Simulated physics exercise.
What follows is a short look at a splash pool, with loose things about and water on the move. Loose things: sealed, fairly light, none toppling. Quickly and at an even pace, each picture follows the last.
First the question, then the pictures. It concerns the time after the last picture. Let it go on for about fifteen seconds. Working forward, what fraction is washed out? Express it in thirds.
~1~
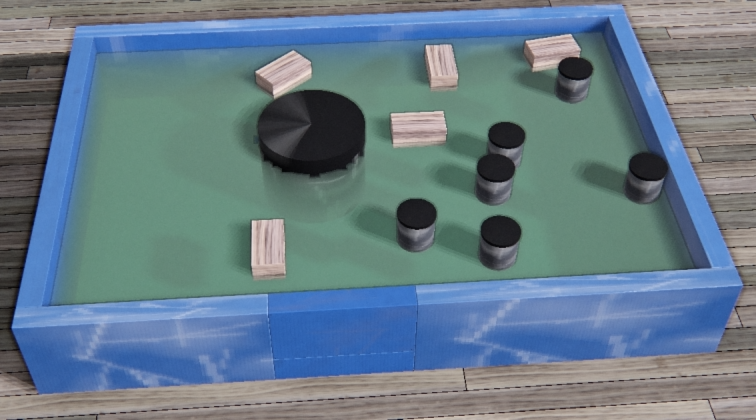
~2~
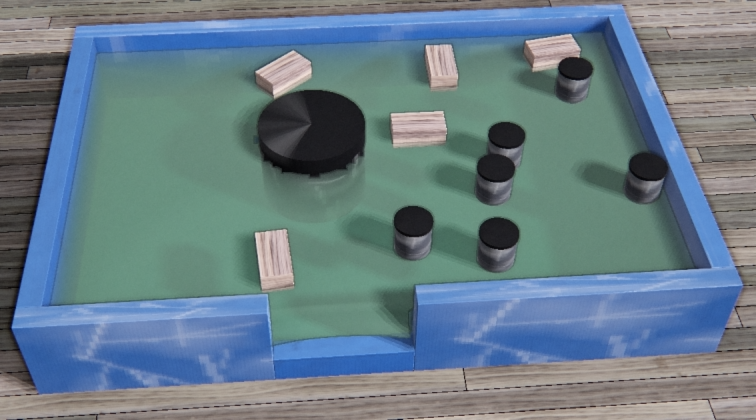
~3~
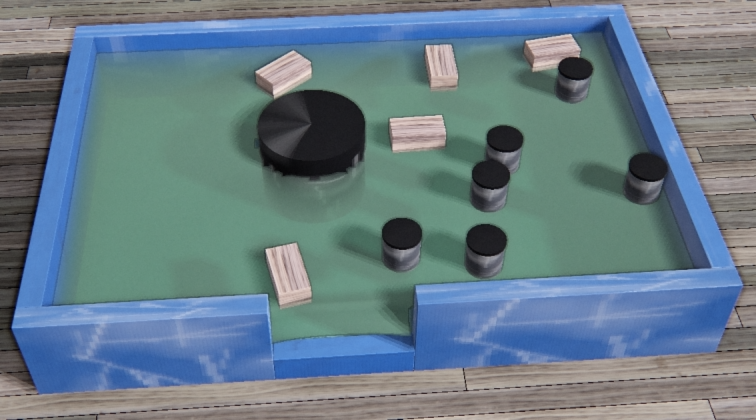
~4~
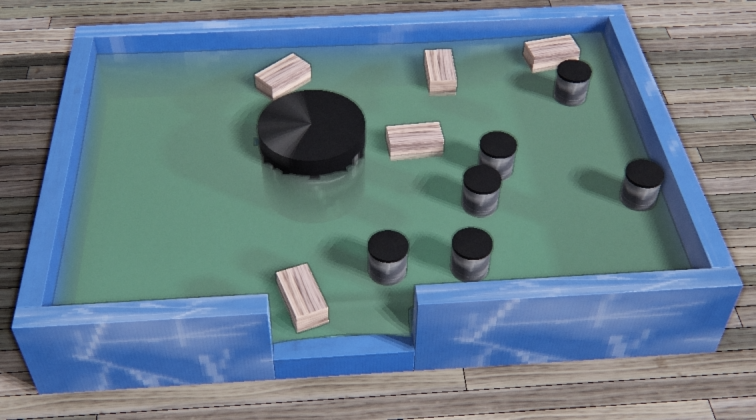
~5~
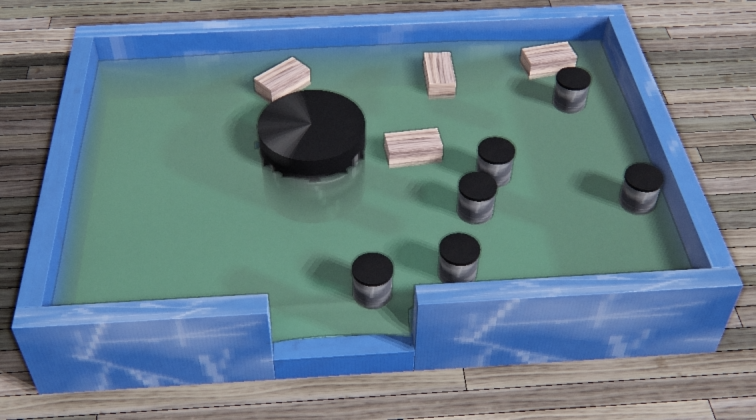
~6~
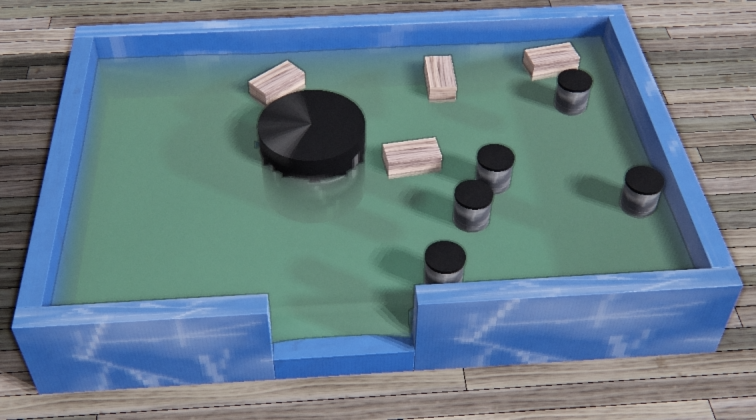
It comes to a third to two thirds.
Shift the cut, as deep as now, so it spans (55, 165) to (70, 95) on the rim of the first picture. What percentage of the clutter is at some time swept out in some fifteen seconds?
I'd call it 20 per cent.
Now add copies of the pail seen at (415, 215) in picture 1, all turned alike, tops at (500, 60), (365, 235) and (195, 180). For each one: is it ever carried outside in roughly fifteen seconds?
Going one by one, I'd say it doesn't leave, then it leaves, then it leaves.
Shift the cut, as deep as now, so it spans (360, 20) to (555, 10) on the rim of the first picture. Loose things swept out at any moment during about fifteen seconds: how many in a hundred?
60 per cent.
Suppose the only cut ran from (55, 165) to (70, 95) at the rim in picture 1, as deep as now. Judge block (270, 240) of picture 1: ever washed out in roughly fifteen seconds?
As for this one, I'd say it escapes.
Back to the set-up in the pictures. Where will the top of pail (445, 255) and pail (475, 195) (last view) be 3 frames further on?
The first should be near (381, 279), the second near (451, 208).
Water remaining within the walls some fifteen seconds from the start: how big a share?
I'd estimate some 56 percent of the water stays.
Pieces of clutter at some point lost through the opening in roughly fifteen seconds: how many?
6.
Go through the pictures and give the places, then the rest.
The first frame shows a pail at (501, 230), afloat; a pail at (496, 167) floats; 0 of 11 have shifted.
The second frame shows a pail at (499, 232) floats; a pail at (496, 167) floats; 1 of 11 have shifted.
The third frame shows a pail at (487, 239) floats, close to its start; a pail at (491, 174), afloat, close to its start; 3 of 11 have shifted.
The fourth frame shows a pail at (472, 243) floats, close to its start; a pail at (482, 179), afloat, close to its start; 6 of 11 have shifted.
The fifth frame shows a pail at (460, 248), afloat, close to its start; a pail at (478, 186), afloat, close to its start; 8 of 11 have shifted.
The sixth frame shows a pail at (445, 256), afloat, a stride from its start; a pail at (474, 194) floats, close to its start; 10 of 11 have shifted.
A moment on, 2 of 11 are out; 9 afloat.
Next, 4 of 11 are out; 7 afloat.
Later, 5 of 11 are out; 6 afloat.
In the end, 6 of 11 are out; 5 afloat.
